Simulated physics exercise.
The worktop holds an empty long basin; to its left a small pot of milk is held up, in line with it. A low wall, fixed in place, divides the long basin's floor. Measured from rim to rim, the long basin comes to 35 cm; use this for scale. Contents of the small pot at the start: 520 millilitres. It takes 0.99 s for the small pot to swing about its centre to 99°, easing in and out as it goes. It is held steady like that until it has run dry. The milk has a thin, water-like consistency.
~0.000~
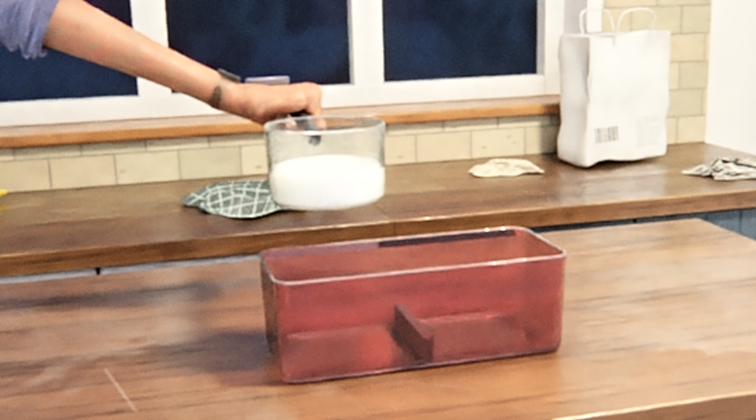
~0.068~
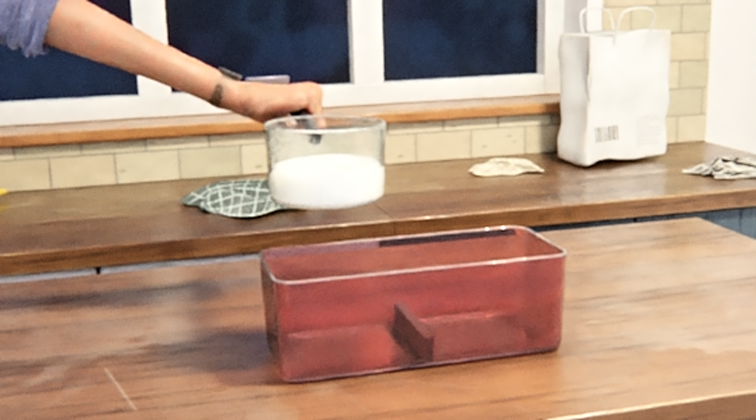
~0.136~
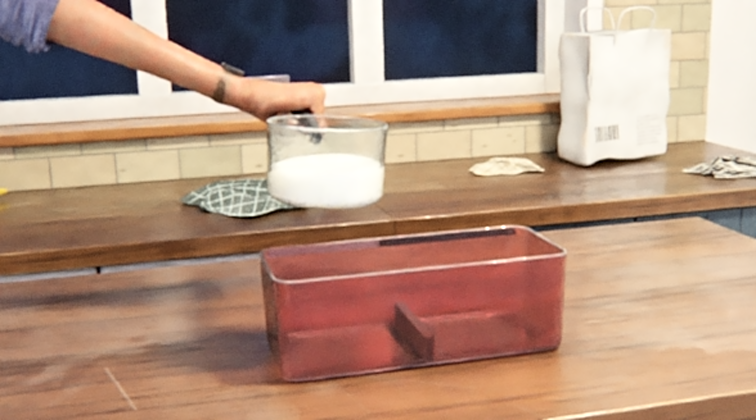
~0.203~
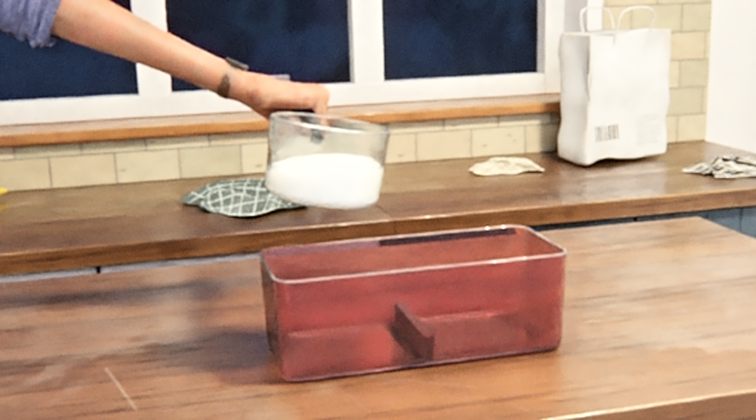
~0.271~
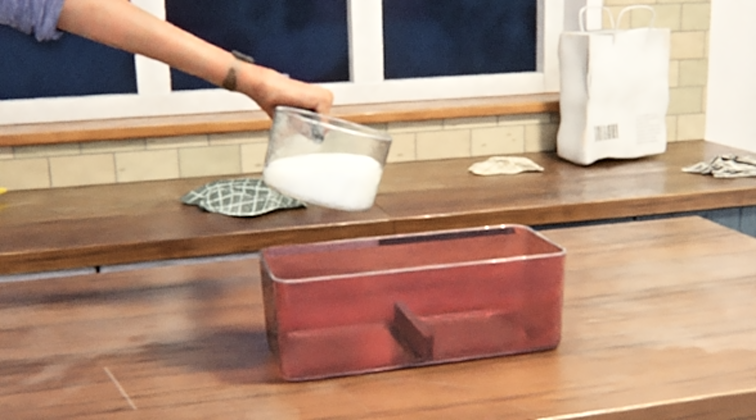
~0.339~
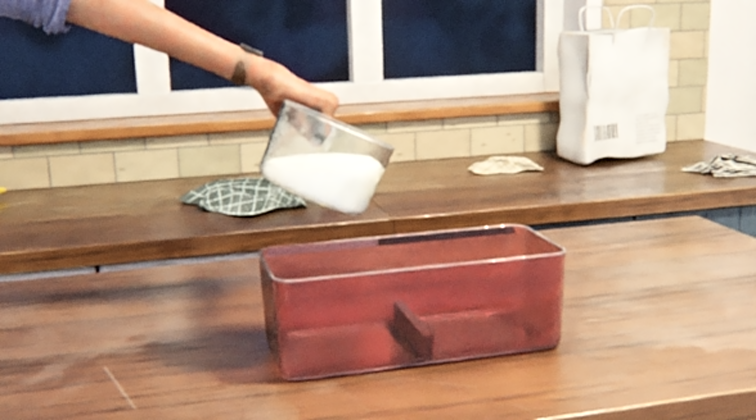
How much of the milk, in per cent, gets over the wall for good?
85 %.
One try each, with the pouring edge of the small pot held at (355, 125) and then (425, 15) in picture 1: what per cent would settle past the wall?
Try 1: 25 %; try 2: 90 %.
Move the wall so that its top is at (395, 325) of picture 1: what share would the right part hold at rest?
That would be about 90 in a hundred, I'd say.
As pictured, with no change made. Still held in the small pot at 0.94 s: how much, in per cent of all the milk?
Around 22 percent of it.
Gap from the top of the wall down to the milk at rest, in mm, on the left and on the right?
30 mm left, 14 mm right.
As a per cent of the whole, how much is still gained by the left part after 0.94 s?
Close to 4% of the whole.
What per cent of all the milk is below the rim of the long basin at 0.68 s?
About 6%.
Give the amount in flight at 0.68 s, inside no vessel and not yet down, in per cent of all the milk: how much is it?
Close to 26 per cent, I'd say.
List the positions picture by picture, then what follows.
In the first picture, tilt 0°; pouring edge (382, 122); surface from (271, 169) to (379, 160); the long basin's rim runs from (266, 268) to (545, 242); the wall's top is at (413, 320).
In the second picture, tilt 1°; pouring edge (382, 123); surface from (270, 168) to (379, 160).
In the third picture, tilt 5°; pouring edge (385, 126); surface from (269, 167) to (379, 160).
In the fourth picture, tilt 10°; pouring edge (387, 131); surface from (269, 167) to (379, 161).
In the fifth picture, tilt 17°; pouring edge (389, 138); surface from (266, 166) to (379, 160).
In the sixth picture, tilt 26°; pouring edge (391, 148); surface from (261, 164) to (381, 160).
After 0.68 s the tilt is 77° and 68 per cent is still to pour, 1 is left of the wall and 6 right of it.
After 0.94 s the tilt is 98° and 22 per cent is still to pour, 10 is left of the wall and 55 right of it.
After 1.20 s the tilt is 99° and 4 per cent is still to pour, 11 is left of the wall and 81 right of it.
After 1.49 s the tilt is 99° and 0 per cent is still to pour, 13 is left of the wall and 86 right of it.
In the end 15 per cent lies left of the wall, 85 right of it and 0 outside.
